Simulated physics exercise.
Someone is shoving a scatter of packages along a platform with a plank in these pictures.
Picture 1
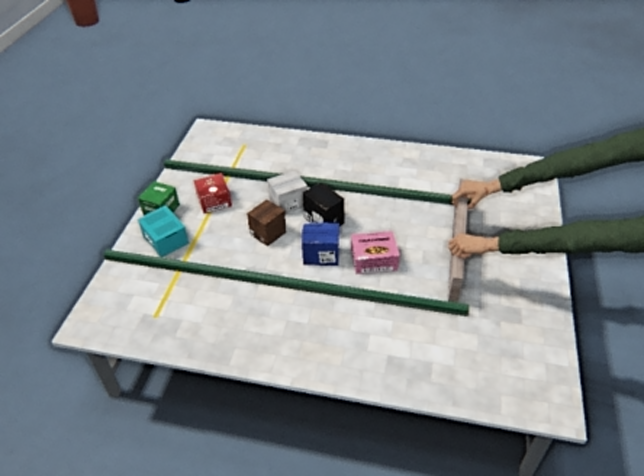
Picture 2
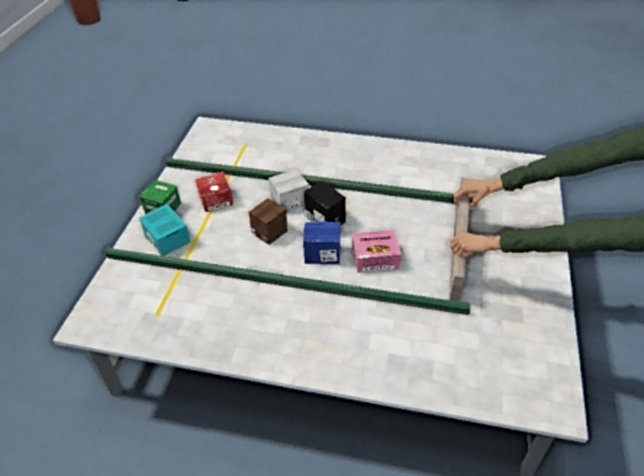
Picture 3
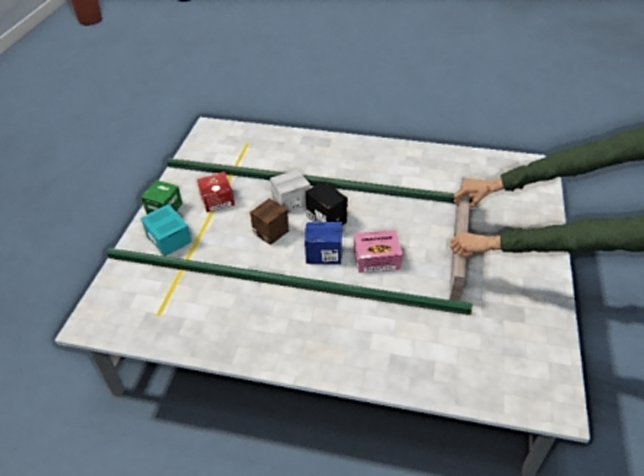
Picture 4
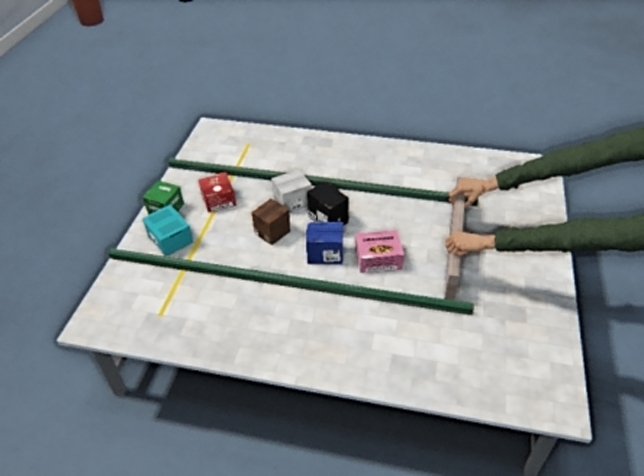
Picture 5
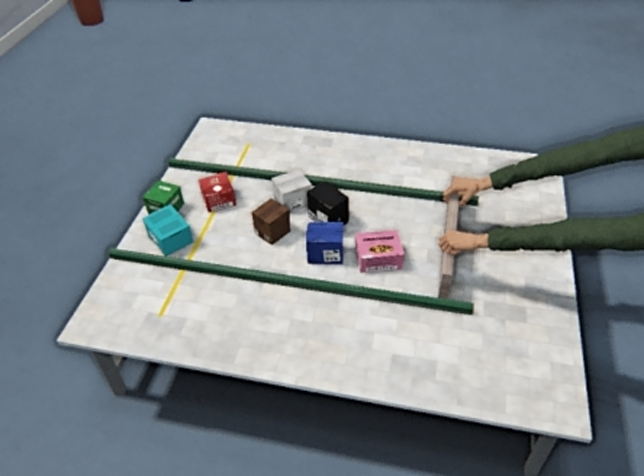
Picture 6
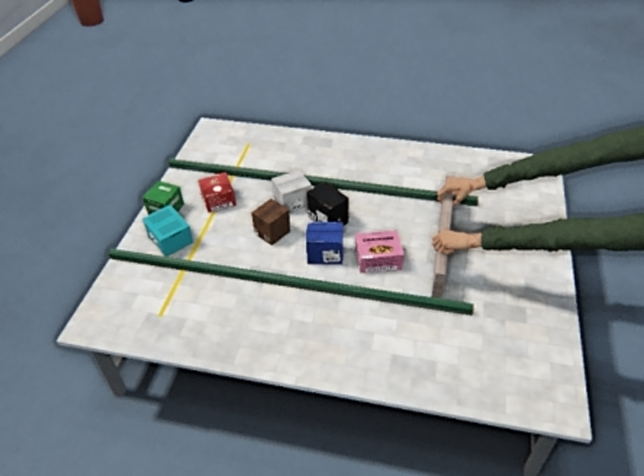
A wooden plank, held by two hands in green sleeves, slid a little way left between two green rails toward a scatter of colourful boxes, which stayed where they were on the table.
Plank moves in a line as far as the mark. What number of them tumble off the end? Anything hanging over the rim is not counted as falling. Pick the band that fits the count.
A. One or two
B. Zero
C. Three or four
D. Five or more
Answer: A.
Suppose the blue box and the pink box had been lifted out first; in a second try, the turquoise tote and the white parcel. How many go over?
The count is 0 in the first case and 1 in the second.
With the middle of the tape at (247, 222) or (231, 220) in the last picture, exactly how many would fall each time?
The first gives 0 and the second gives 0.
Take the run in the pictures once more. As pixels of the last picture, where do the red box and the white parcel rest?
Roughly (182, 177) for the first and roughly (213, 172) for the second.
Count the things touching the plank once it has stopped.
That number would be 3.
A little later, none off yet; green box at rest near (164, 201); turquoise tote at rest near (168, 231); red box at rest near (217, 193).
Next, none off yet; green box at rest near (164, 201); turquoise tote shifted a little near (150, 232); red box shifted a little near (211, 184).
When it is over, the number that fall off is one or two; down, green box.
